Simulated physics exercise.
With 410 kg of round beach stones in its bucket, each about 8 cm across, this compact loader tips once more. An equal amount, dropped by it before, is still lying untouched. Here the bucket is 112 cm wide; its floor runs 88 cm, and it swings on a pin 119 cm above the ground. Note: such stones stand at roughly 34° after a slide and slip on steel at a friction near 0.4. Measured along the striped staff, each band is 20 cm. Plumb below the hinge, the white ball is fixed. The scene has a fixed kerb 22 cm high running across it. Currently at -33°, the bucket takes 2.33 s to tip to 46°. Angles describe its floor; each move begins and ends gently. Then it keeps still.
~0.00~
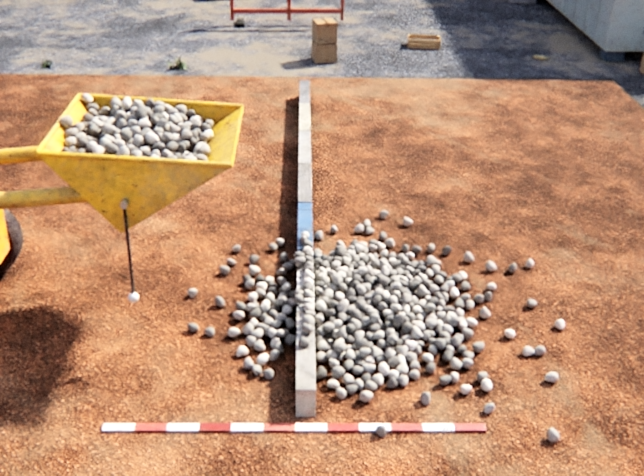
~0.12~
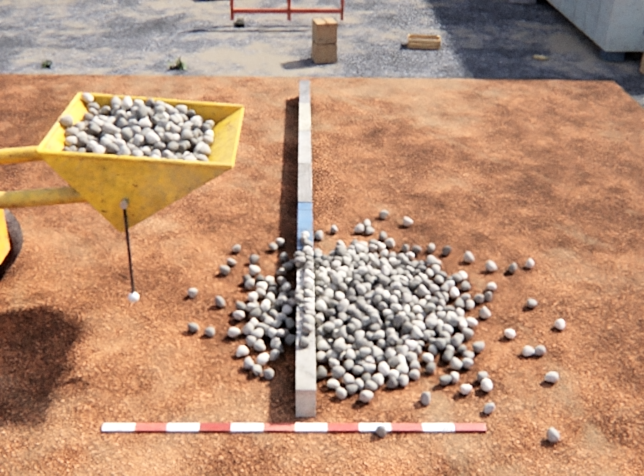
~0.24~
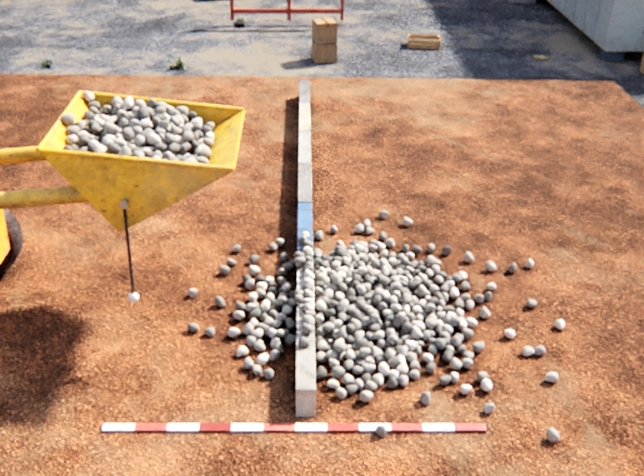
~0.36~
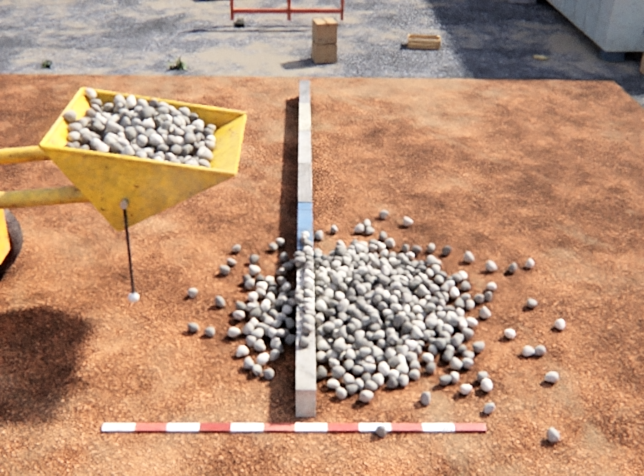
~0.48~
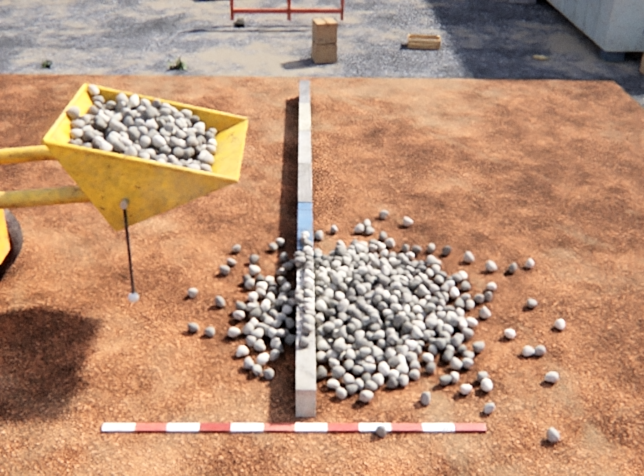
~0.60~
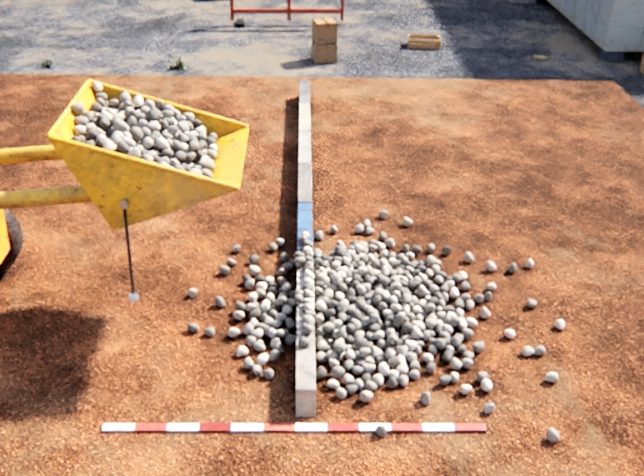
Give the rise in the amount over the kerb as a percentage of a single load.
0 %.
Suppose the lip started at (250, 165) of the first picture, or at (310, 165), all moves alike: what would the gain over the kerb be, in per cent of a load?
Some 5 percent first and 75 percent second.
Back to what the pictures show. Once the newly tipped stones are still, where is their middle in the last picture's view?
Around (251, 299).
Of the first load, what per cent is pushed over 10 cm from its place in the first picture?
Close to 5 in a hundred of them.
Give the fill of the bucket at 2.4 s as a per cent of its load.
Held: Around 0 % of the load.
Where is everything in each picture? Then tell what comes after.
In the first picture, lip at (232, 165), floor tilted -33°, highest stones at (133, 112). The earlier load is highest near (304, 283), 27 cm above ground level, 16 % on this side of the kerb, 84 % over the kerb.
In the second picture, the bucket is at -32°, its lip at (232, 166); the top of the load is at (133, 111); the stones move at 0.0 m/s on average.
In the third picture, lip at (234, 170), floor tilted -31°, highest stones at (130, 110); the stones move at 0.1 m/s on average.
In the fourth picture, lip at (235, 174), floor tilted -28°, highest stones at (130, 108); the stones move at 0.1 m/s on average.
In the fifth picture, the bucket is at -24°, its lip at (237, 181); the top of the load is at (120, 109); the stones move at 0.1 m/s on average.
In the sixth picture, lip at (239, 189), floor tilted -20°, highest stones at (113, 105); the stones move at 0.2 m/s on average.
After 1.8 s the floor is at 34°; in per cent of one load, 70 in the bucket, 46 on this side of the kerb, 84 over the kerb; the foremost stones are at (529, 310).
After 2.4 s the floor is at 46°; in per cent of one load, 0 in the bucket, 115 on this side of the kerb, 84 over the kerb; the foremost stones are at (529, 310).
After 2.8 s the floor is at 46°; in per cent of one load, 0 in the bucket, 116 on this side of the kerb, 84 over the kerb; the foremost stones are at (529, 310).
After 5.4 s the floor is at 46°; in per cent of one load, 0 in the bucket, 116 on this side of the kerb, 84 over the kerb; the foremost stones are at (529, 310). Net gain over the kerb, 0.
